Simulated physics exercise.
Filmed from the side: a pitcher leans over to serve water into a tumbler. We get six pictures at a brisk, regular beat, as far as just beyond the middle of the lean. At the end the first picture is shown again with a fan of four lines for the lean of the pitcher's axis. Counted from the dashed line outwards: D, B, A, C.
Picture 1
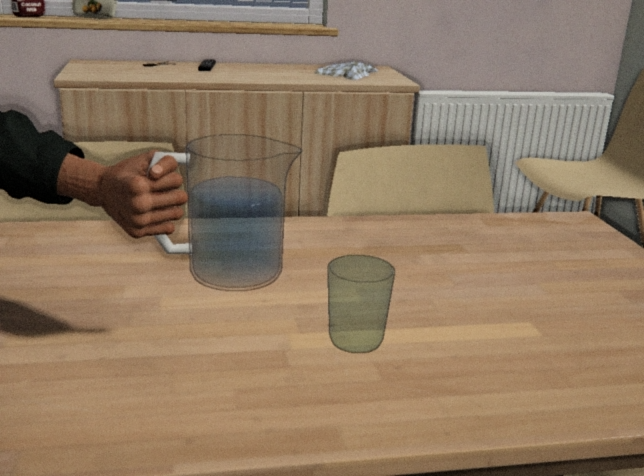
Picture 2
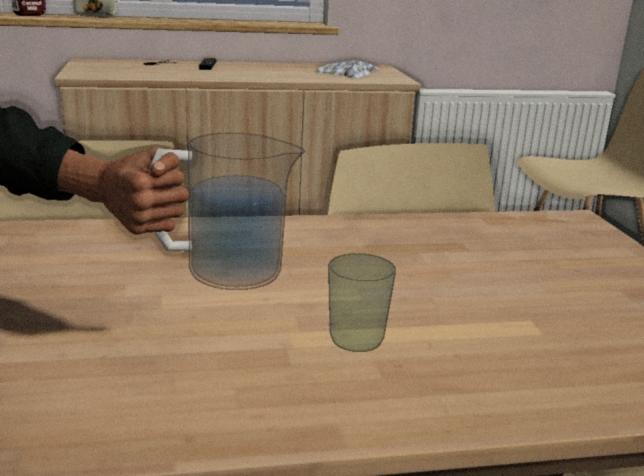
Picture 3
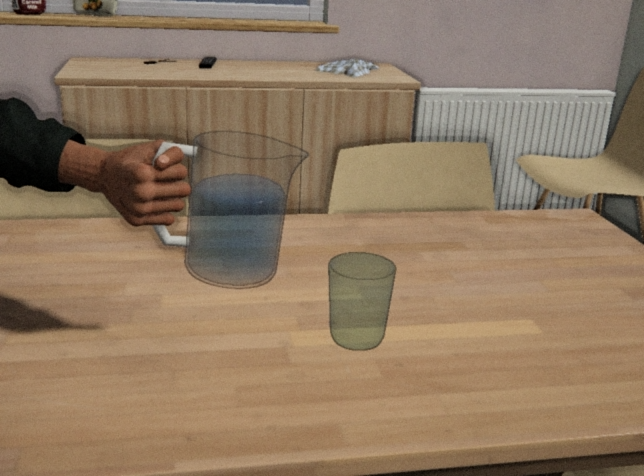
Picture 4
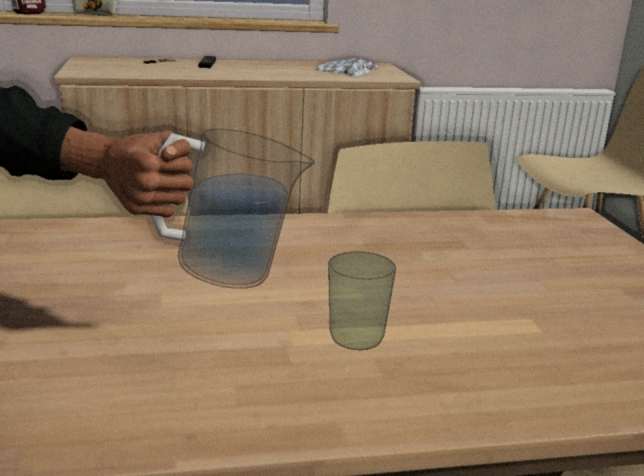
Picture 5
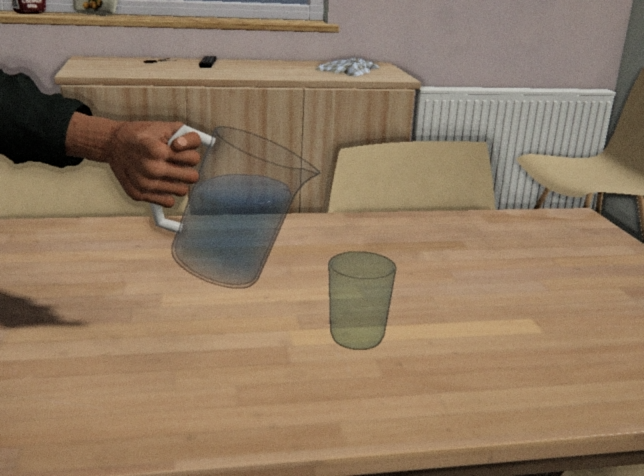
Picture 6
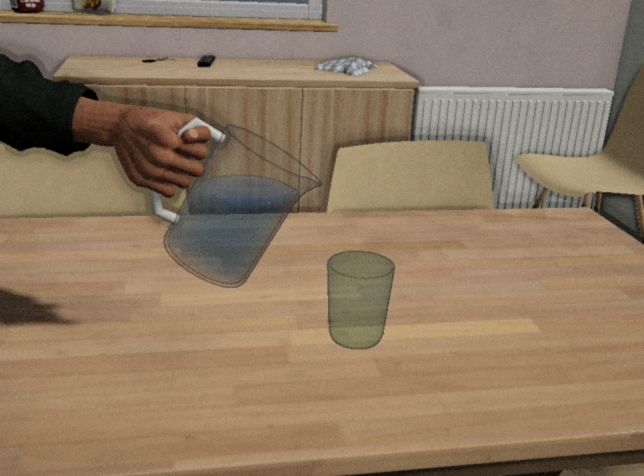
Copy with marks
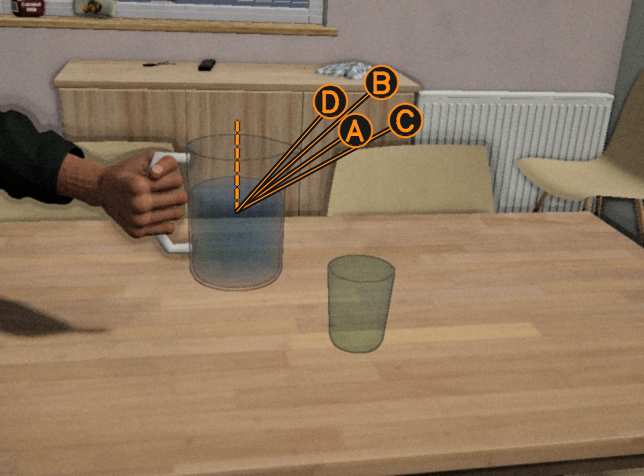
A hand gradually tilts a clear pitcher of blue water rightward beside an empty tumbler.
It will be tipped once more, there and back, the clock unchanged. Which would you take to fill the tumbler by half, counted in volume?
Tilt C.
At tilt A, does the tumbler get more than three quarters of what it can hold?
No, it does not.
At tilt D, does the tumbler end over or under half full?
Under half.
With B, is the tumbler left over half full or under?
Under.
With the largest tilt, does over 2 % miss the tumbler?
No.
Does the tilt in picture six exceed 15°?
Yes, it does.
In orange, A at (340, 138); B at (368, 94); C at (390, 128); D at (321, 116).
For tilt A, the tumbler ends with about 27 % of what it can hold.
For tilt B, the tumbler ends with about 11 % of what it can hold.
For tilt C, the tumbler ends with about 48 % of what it can hold.
For tilt D, the tumbler ends with about 2 % of what it can hold.
